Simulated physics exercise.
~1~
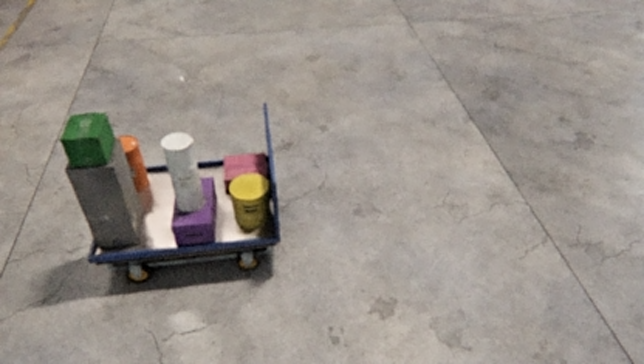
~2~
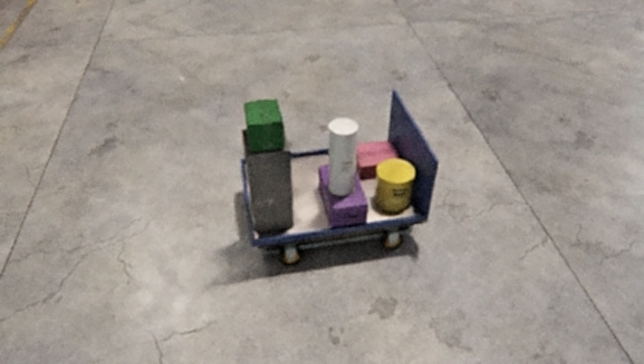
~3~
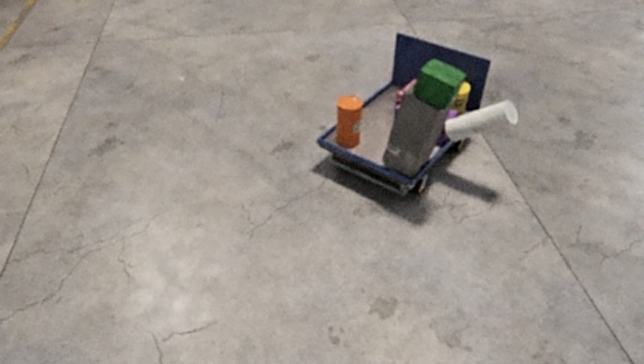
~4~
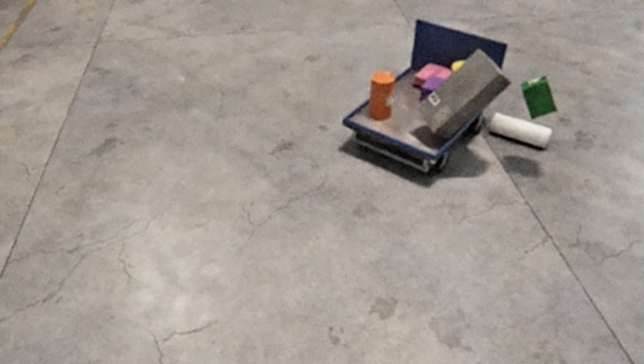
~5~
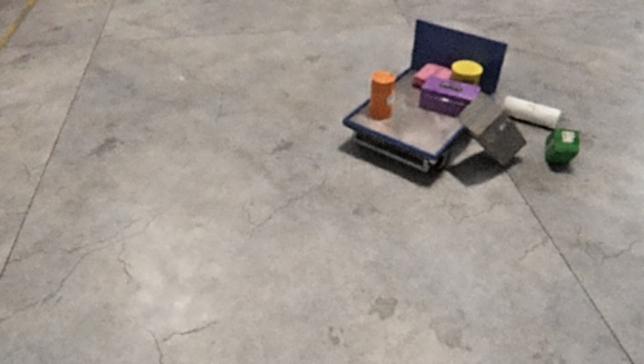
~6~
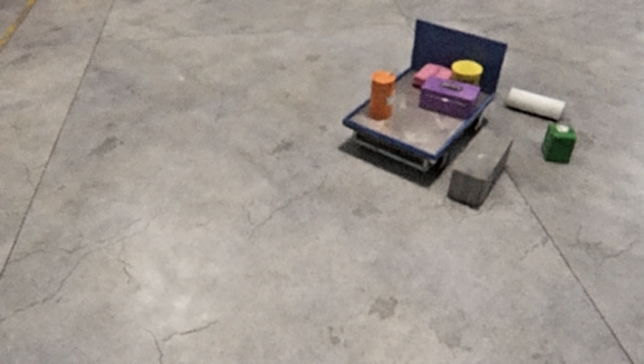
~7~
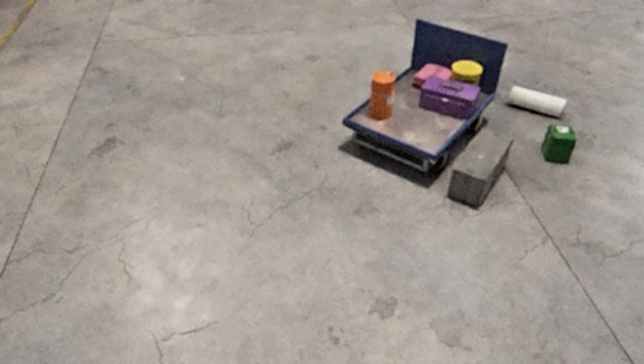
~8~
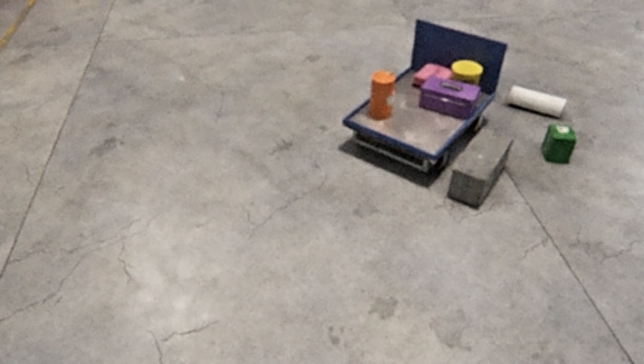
To begin with, a blue cart loaded with a grey box topped by a green parcel, a white canister on a purple toolbox, an orange canister, a yellow pail and a pink parcel rolls to the right across a concrete floor. It then curves away toward the back, and the grey box and white canister tip to the right. The canister and green parcel drop to the floor as the cart stops. The grey box topples over the edge after them. It settles on its side beside the cart, while the toolbox, pail, pink parcel and orange canister remain aboard.
